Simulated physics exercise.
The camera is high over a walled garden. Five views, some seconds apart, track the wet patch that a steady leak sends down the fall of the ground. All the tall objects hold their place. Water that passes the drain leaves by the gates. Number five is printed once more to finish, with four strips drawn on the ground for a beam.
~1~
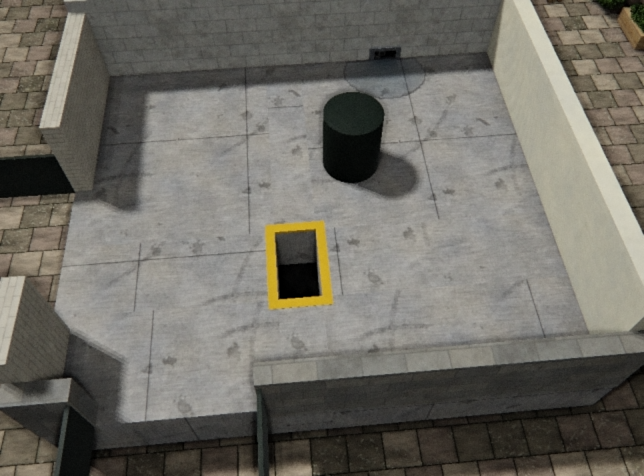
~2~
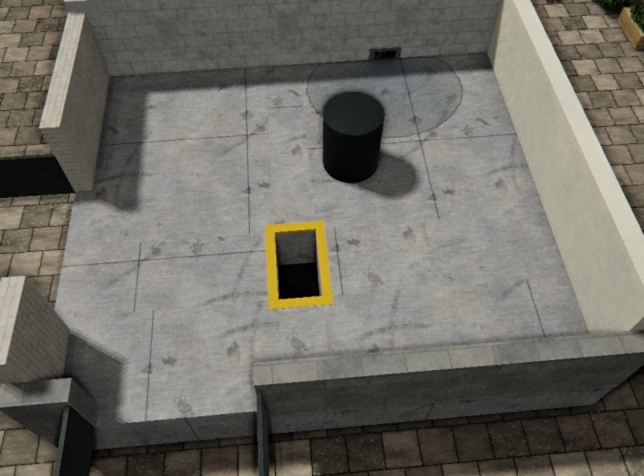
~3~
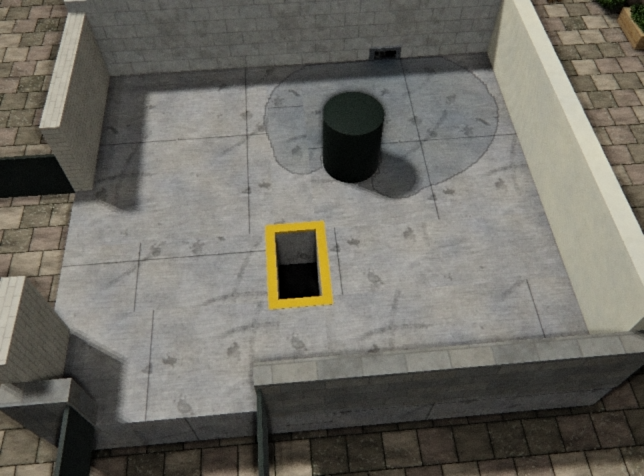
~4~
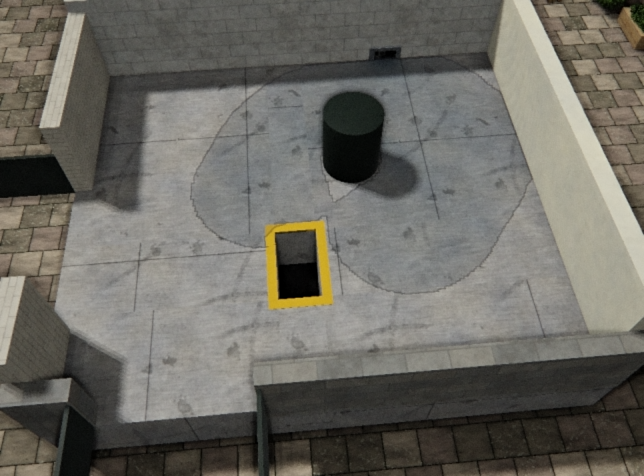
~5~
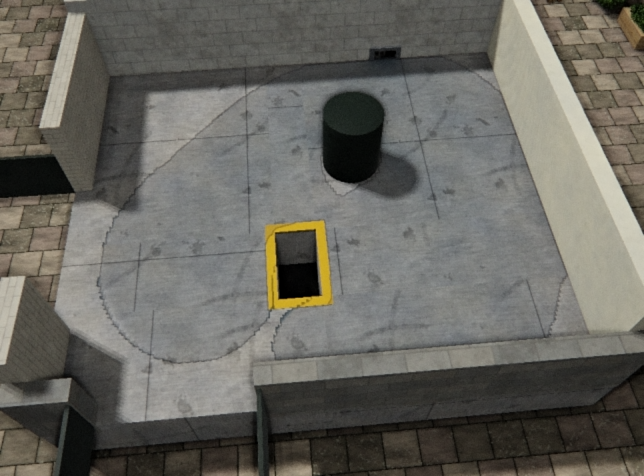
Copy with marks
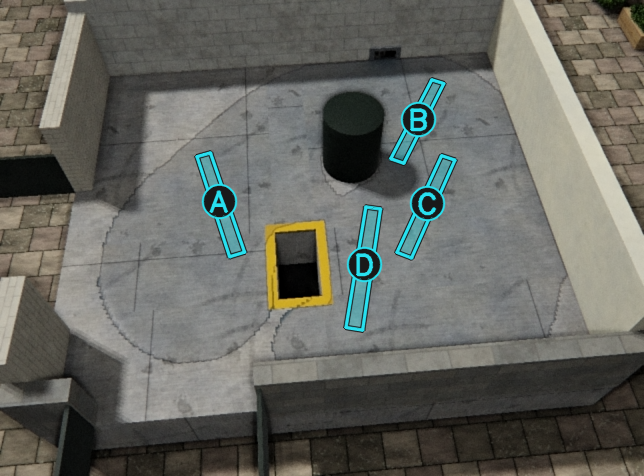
A walled courtyard with a pale grey slab floor, bordered by brick paving, is seen from high above by a still camera. A dark green cylinder stands towards the back, near a small dark outlet in the rear wall, with a yellow-rimmed rectangular opening nearer the middle and gaps at left and front. Water spreads from the outlet, passes around the cylinder, widens across the floor and enters the yellow-rimmed opening.
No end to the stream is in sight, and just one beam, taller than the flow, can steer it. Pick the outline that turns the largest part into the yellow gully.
Take A.
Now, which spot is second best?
Spot C.
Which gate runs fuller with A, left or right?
More leaves on the right.
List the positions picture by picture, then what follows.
In the first picture, outfall at (385, 53); yellow gully at (298, 263); open gate at (82, 254); open gate at (180, 397); front seen at (361, 88), 3 % of the ground wet; yellow gully still dry.
In the second picture, front seen at (457, 101), 10 % of the ground wet; yellow gully still dry.
In the third picture, front seen at (410, 189), 20 % of the ground wet; yellow gully still dry.
In the fourth picture, front seen at (391, 283), 39 % of the ground wet; yellow gully still dry.
In the fifth picture, front seen at (119, 310), 64 % of the ground wet; yellow gully taking water.
On the marked copy, A from (203, 154) to (237, 254); B from (397, 160) to (437, 81); C from (404, 255) to (448, 157); D from (354, 328) to (373, 208).
With A, about 37 % of the stream goes into the yellow gully, about 63 % out by the gates.
With B, about 14 % of the stream goes into the yellow gully, about 86 % out by the gates.
With C, about 28 % of the stream goes into the yellow gully, about 72 % out by the gates.
With D, about 15 % of the stream goes into the yellow gully, about 85 % out by the gates.
